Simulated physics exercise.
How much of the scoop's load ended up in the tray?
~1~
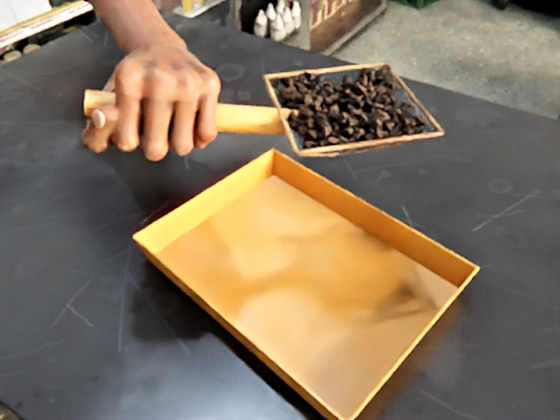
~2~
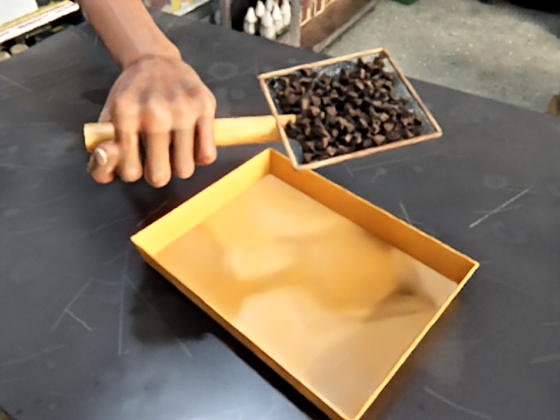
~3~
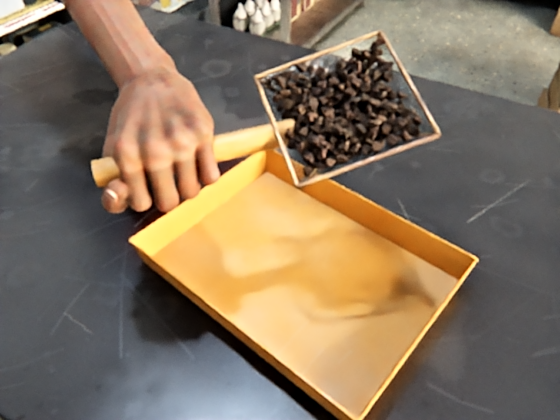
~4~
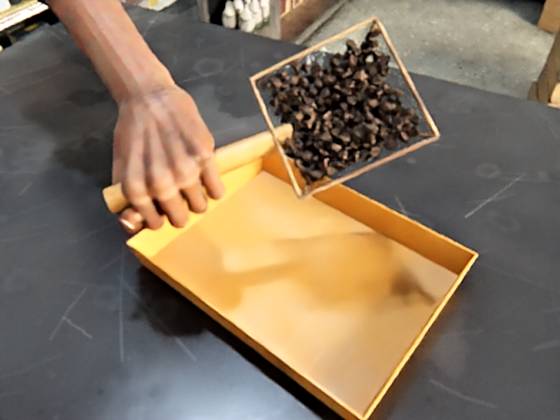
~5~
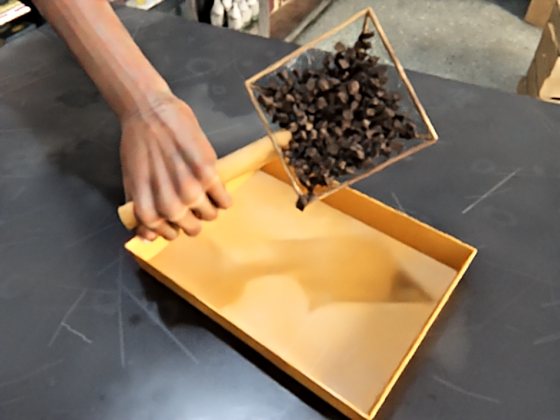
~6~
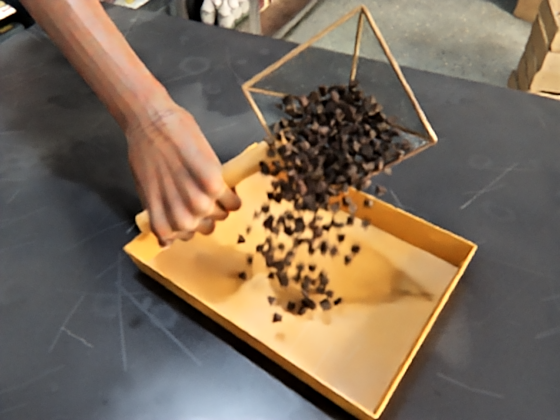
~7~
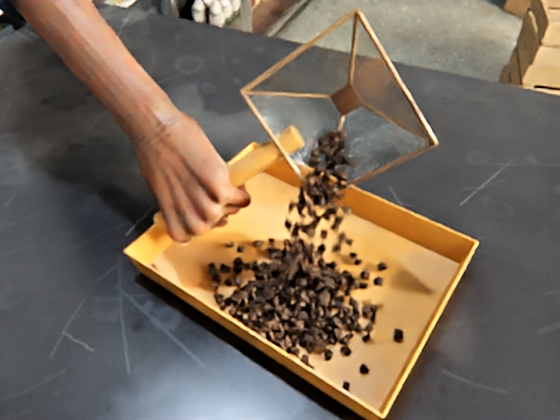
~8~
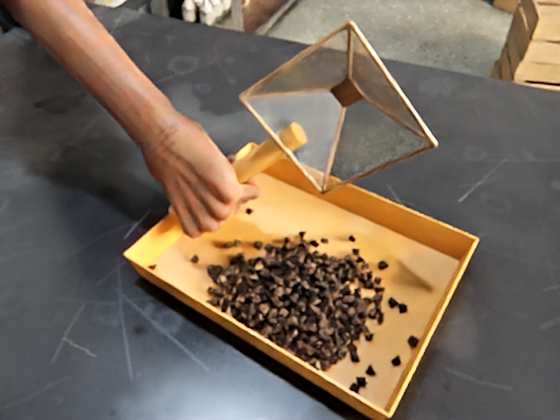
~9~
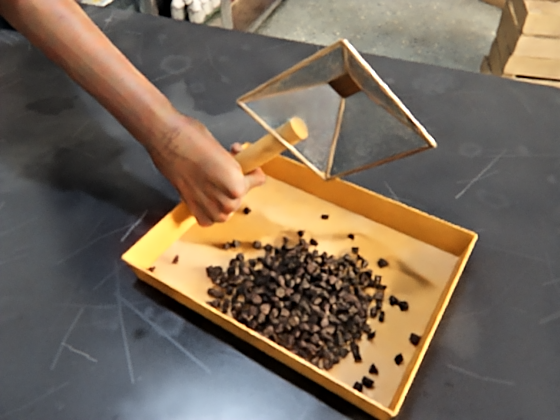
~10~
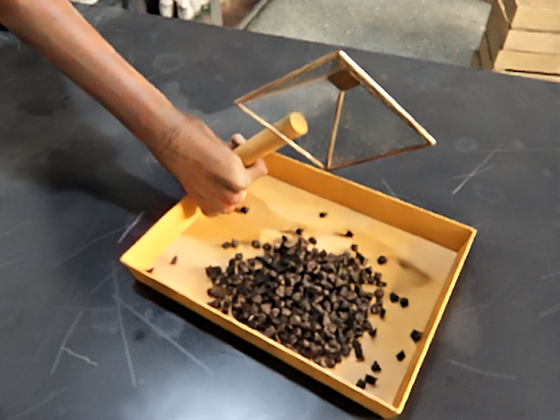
Much of it landed in the tray, where the dark crumbs lay in a heap beneath the emptied scoop.
